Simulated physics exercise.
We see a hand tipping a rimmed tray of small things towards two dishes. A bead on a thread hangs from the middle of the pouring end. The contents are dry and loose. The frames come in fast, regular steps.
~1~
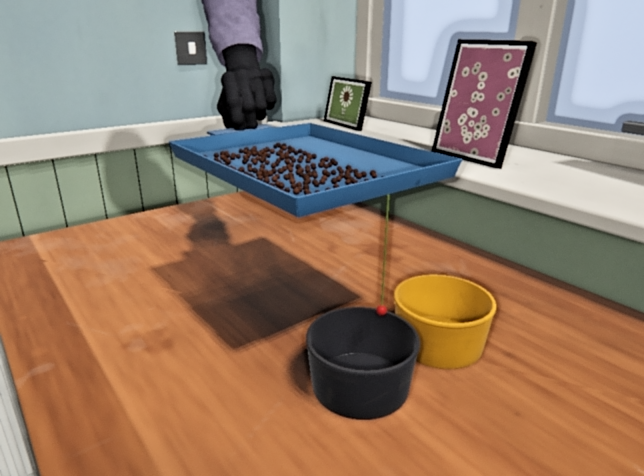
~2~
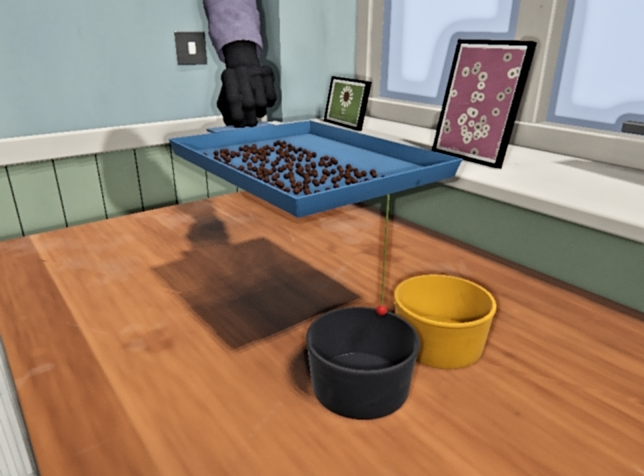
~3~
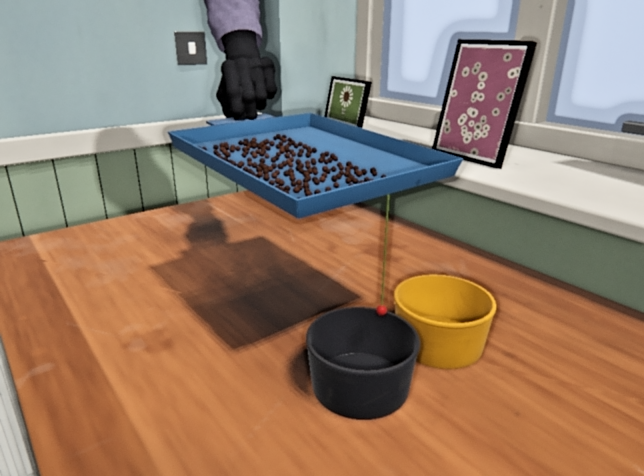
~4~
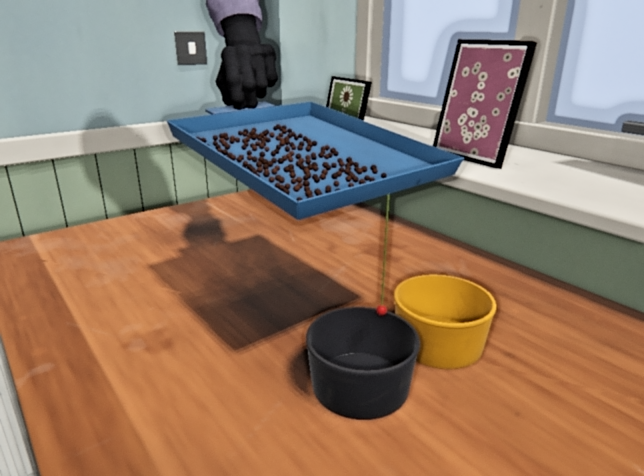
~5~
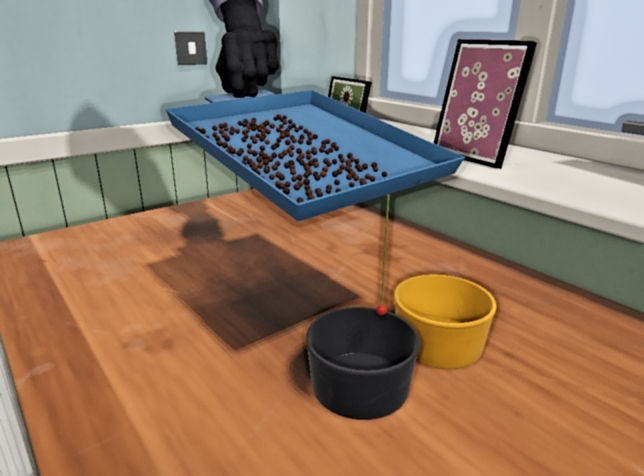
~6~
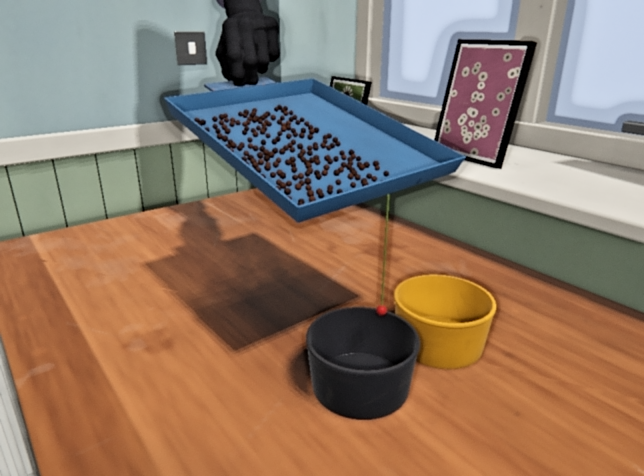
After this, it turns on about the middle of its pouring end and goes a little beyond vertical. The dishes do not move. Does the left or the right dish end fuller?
It favours the left-hand dish.
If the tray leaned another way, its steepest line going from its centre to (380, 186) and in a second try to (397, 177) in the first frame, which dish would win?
One: The dish on the right. Two: Right.
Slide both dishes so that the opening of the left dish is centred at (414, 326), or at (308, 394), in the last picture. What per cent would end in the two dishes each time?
About 10 and 90 per cent.
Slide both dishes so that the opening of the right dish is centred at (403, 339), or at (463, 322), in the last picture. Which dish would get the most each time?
At the first place the left-hand dish, at the second the left-hand dish.
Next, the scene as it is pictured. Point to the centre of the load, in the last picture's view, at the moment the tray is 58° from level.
Around (333, 195).
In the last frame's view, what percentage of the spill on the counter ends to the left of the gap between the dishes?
Near 70 %.
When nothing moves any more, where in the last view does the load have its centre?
Near (342, 403).
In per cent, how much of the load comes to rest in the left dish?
Some 40 per cent.
Just after the last frame, tray tipped steeply; almost all on the tray; just a few outside both; just a few in the air.
A moment on, tray tipped right over; roughly a quarter on the tray; roughly a quarter in the left dish; roughly a quarter outside both; roughly half in the air.
Further on, tray tipped past a quarter turn; roughly a third in the left dish; roughly two thirds outside both.
When it is over, tray tipped past a quarter turn; roughly a third in the left dish; not one in the right dish; roughly two thirds outside both.
